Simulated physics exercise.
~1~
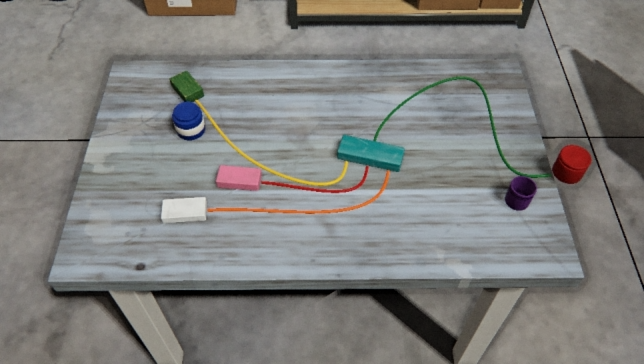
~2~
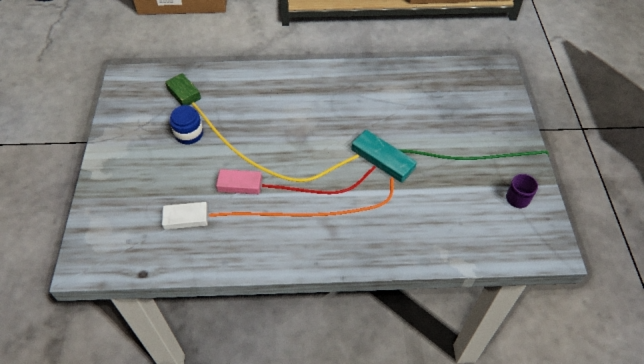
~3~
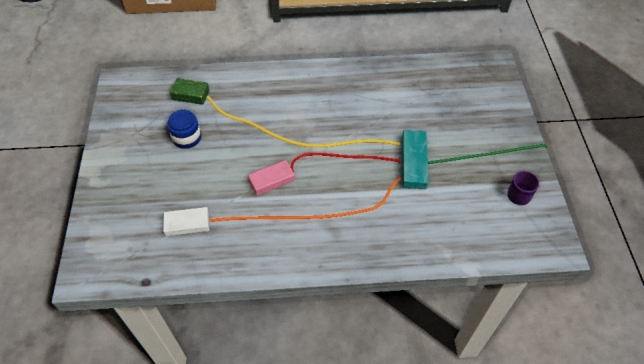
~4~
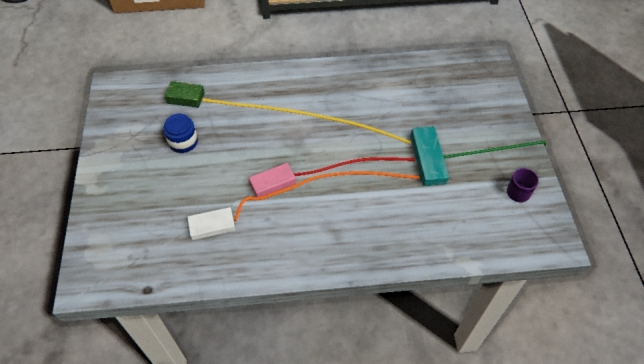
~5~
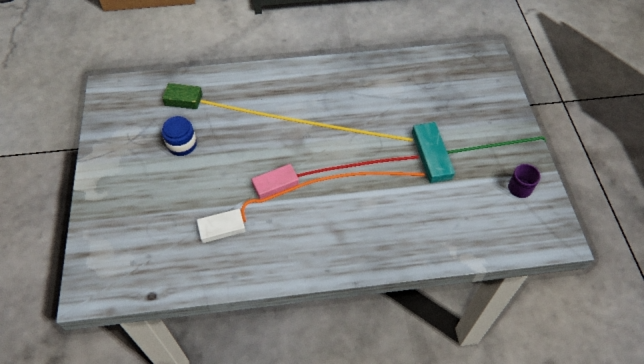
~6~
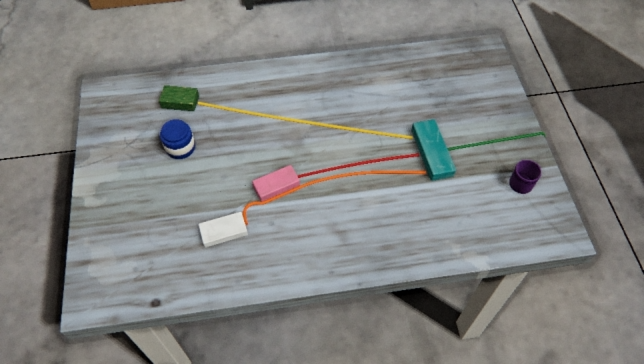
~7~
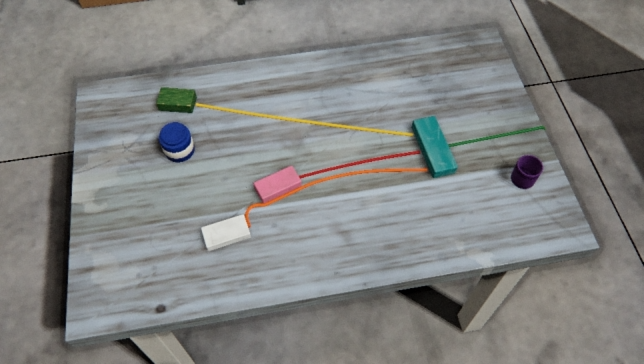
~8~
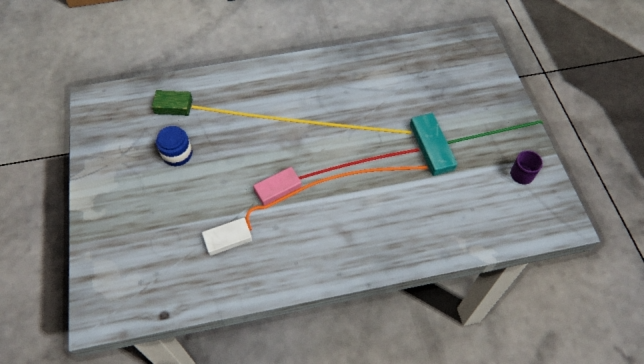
On a wooden table, a falling red speaker drags the teal strip, pulling two devices rightward.
